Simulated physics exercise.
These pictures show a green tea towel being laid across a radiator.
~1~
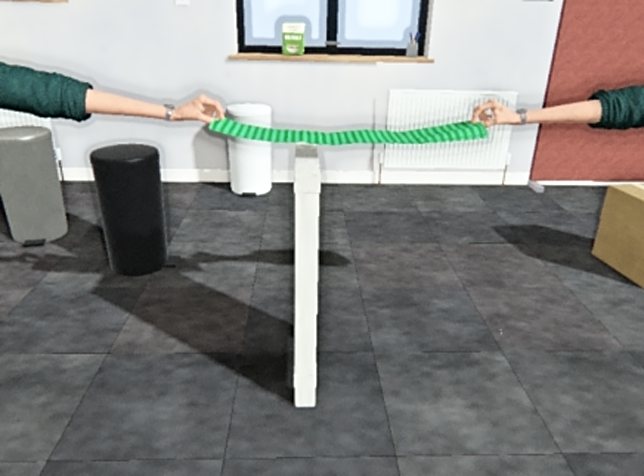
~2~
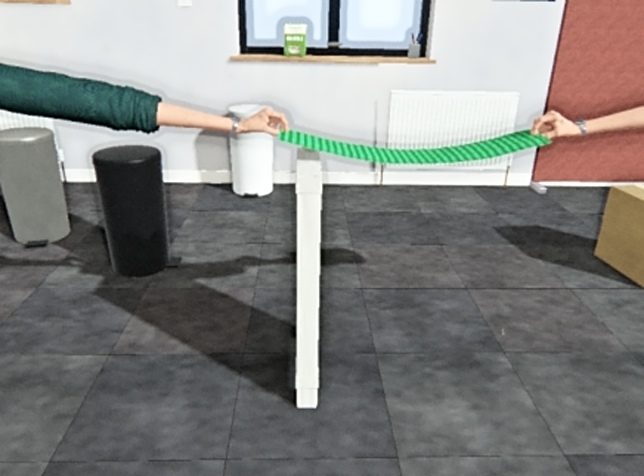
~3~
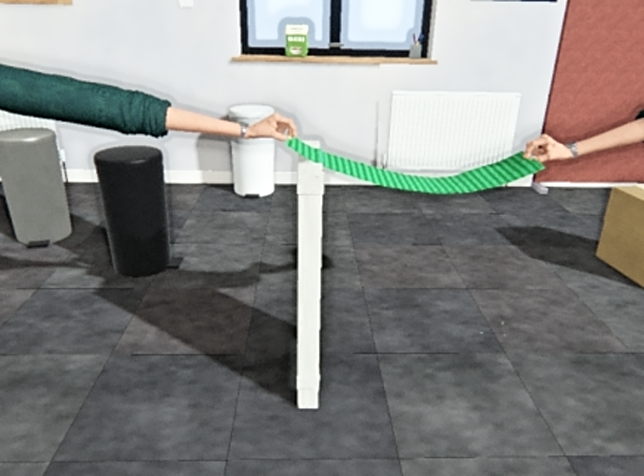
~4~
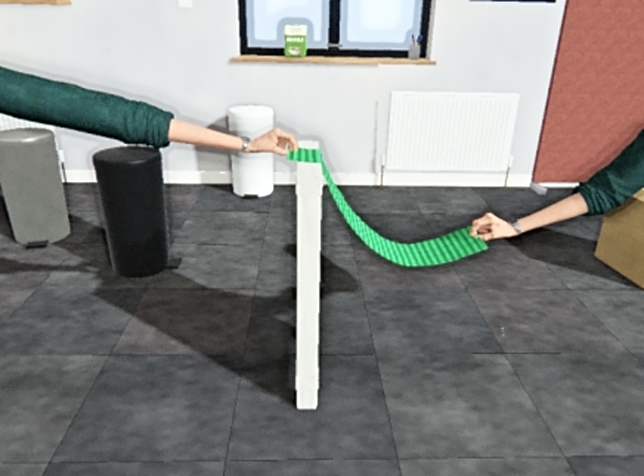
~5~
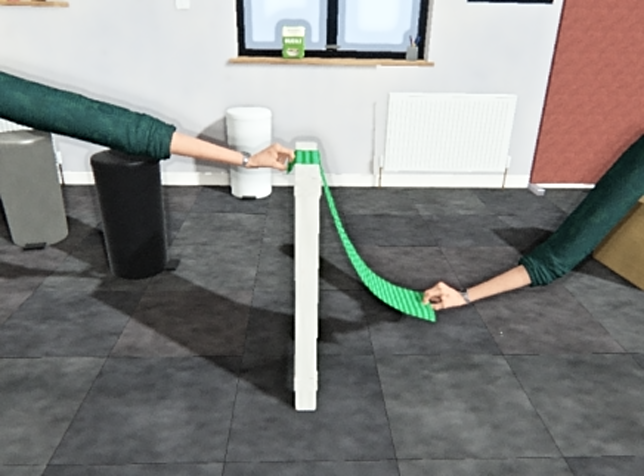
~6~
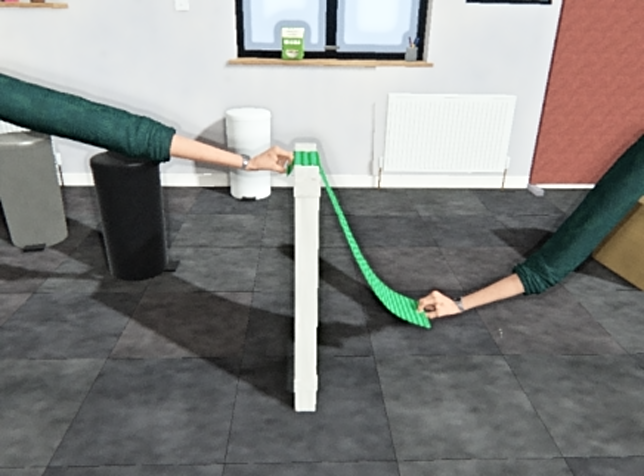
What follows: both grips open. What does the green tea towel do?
As it turns out, the green tea towel is pulled rightwards.
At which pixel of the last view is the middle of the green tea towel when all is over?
Its middle is at (349, 371).
Then, 0.34 s past the final frame, tea towel clear of the top and falling near (353, 316).
Then, 0.54 s past the final frame, tea towel in a heap on the floor near (349, 370).
When it is over, tea towel in a heap on the floor near (349, 371). The green tea towel runs off to the right.
